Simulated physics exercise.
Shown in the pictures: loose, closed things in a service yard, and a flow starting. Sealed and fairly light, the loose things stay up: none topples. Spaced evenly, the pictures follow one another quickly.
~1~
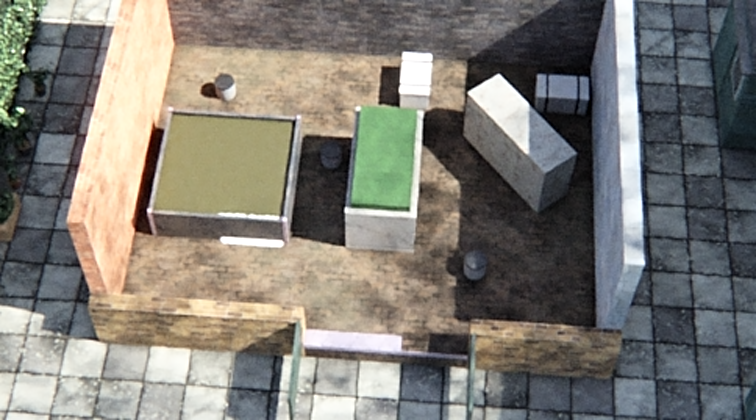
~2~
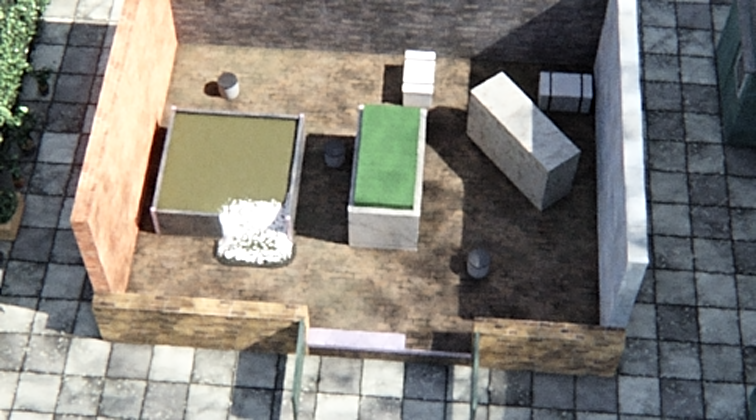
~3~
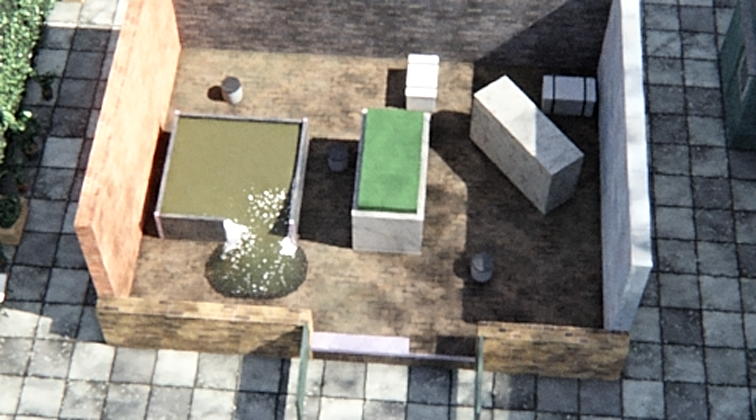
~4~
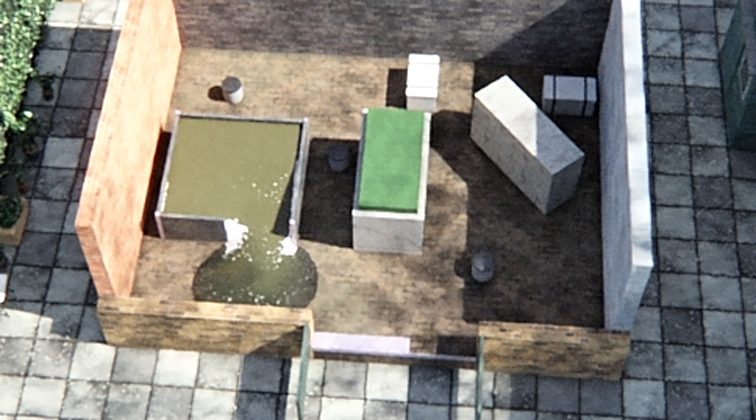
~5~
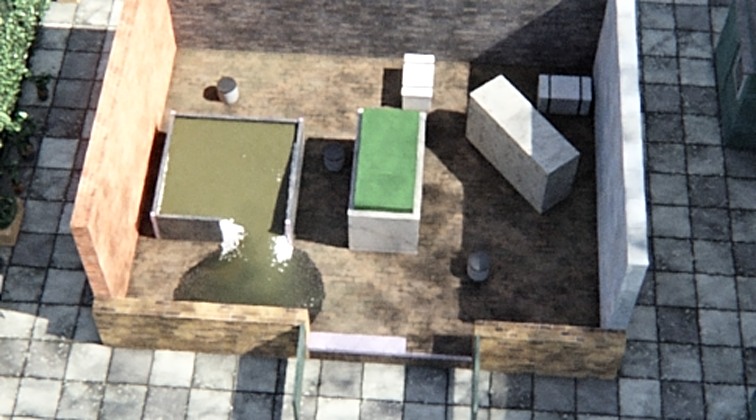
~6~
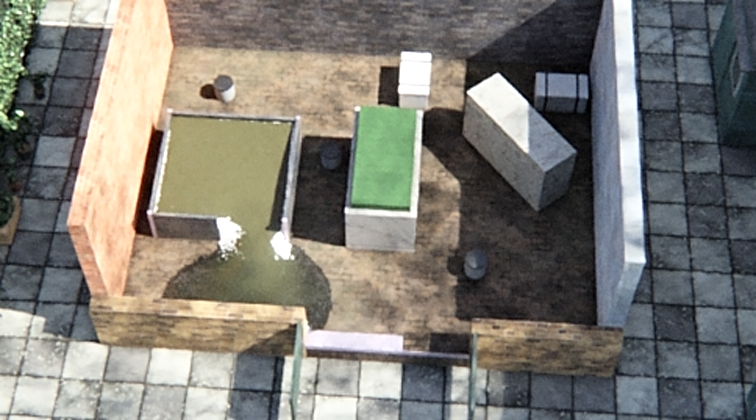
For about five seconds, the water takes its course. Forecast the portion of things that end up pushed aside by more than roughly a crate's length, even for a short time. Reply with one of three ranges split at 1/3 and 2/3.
Under 1/3.
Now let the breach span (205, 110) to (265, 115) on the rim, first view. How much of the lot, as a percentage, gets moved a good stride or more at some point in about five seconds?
I'd guess around 60 percent of them.
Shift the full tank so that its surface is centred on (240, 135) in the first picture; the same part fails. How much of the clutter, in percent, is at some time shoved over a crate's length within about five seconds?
I'd estimate around 0 percent.
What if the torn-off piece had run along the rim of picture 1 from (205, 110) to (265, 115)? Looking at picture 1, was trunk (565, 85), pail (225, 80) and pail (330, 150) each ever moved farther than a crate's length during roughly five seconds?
Result per item - displaced that far / displaced that far / short of that distance.
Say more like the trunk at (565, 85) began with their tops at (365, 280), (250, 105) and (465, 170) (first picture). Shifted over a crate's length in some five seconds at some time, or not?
Each in turn: Pushed clear, stays in place, stays in place.
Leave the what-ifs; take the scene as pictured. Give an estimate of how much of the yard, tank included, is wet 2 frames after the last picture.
Close to 20 per cent, tank included.
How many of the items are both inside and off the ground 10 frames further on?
My count is 0.
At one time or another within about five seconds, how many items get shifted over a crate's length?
It adds up to 1.
A moment on, 0 of 5 are well off their spots; 0 afloat.
Next, 0 of 5 are well off their spots; 0 afloat.
Later, 0 of 5 are well off their spots; 0 afloat.
In the end, 1 of 5 are well off their spots, and 1 have been at some point; 0 afloat.
